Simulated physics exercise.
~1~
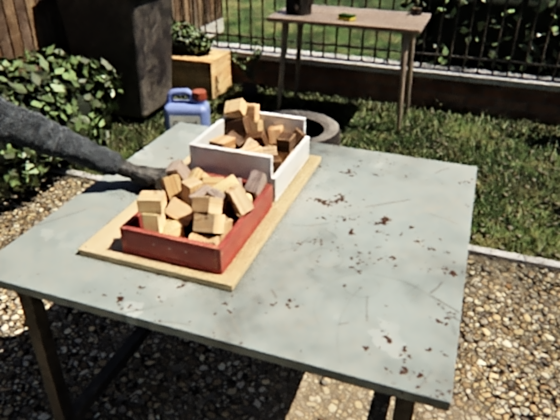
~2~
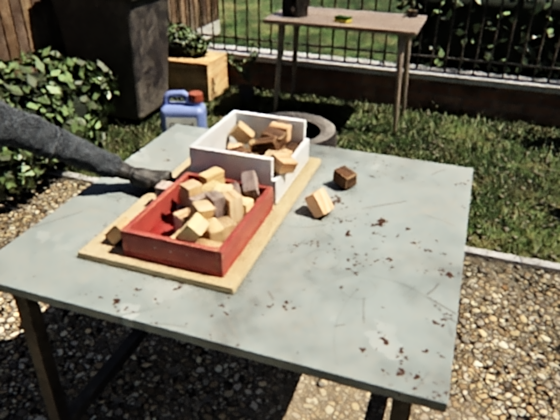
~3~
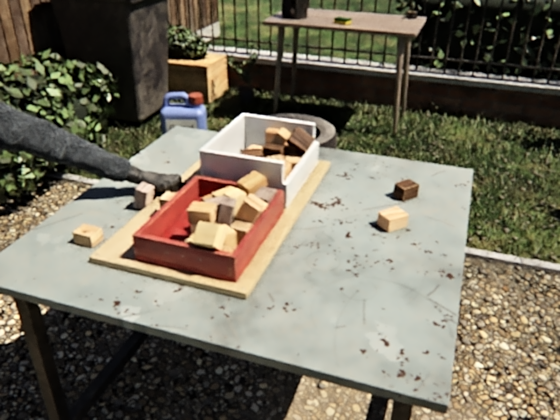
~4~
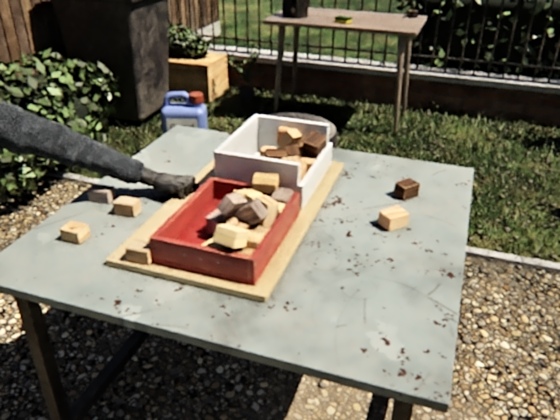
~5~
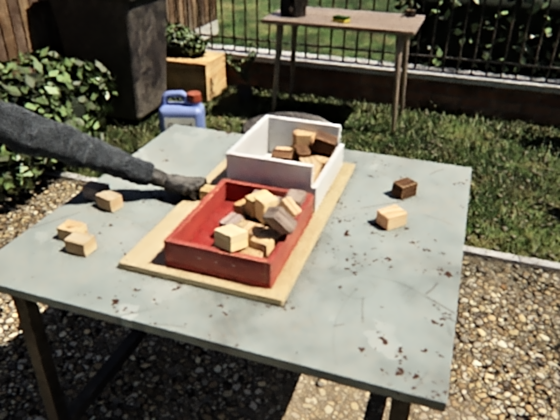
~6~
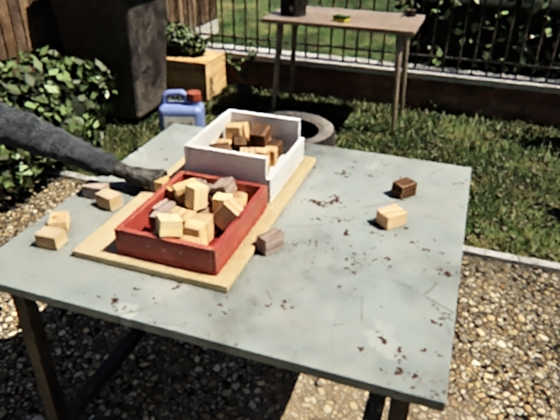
The clip shows a dark-sleeved arm sliding a board with heaped red and white trays of wooden blocks back and forth on an outdoor table; blocks tumble off both sides, and the board ends back left, most blocks still in the trays and several scattered around.
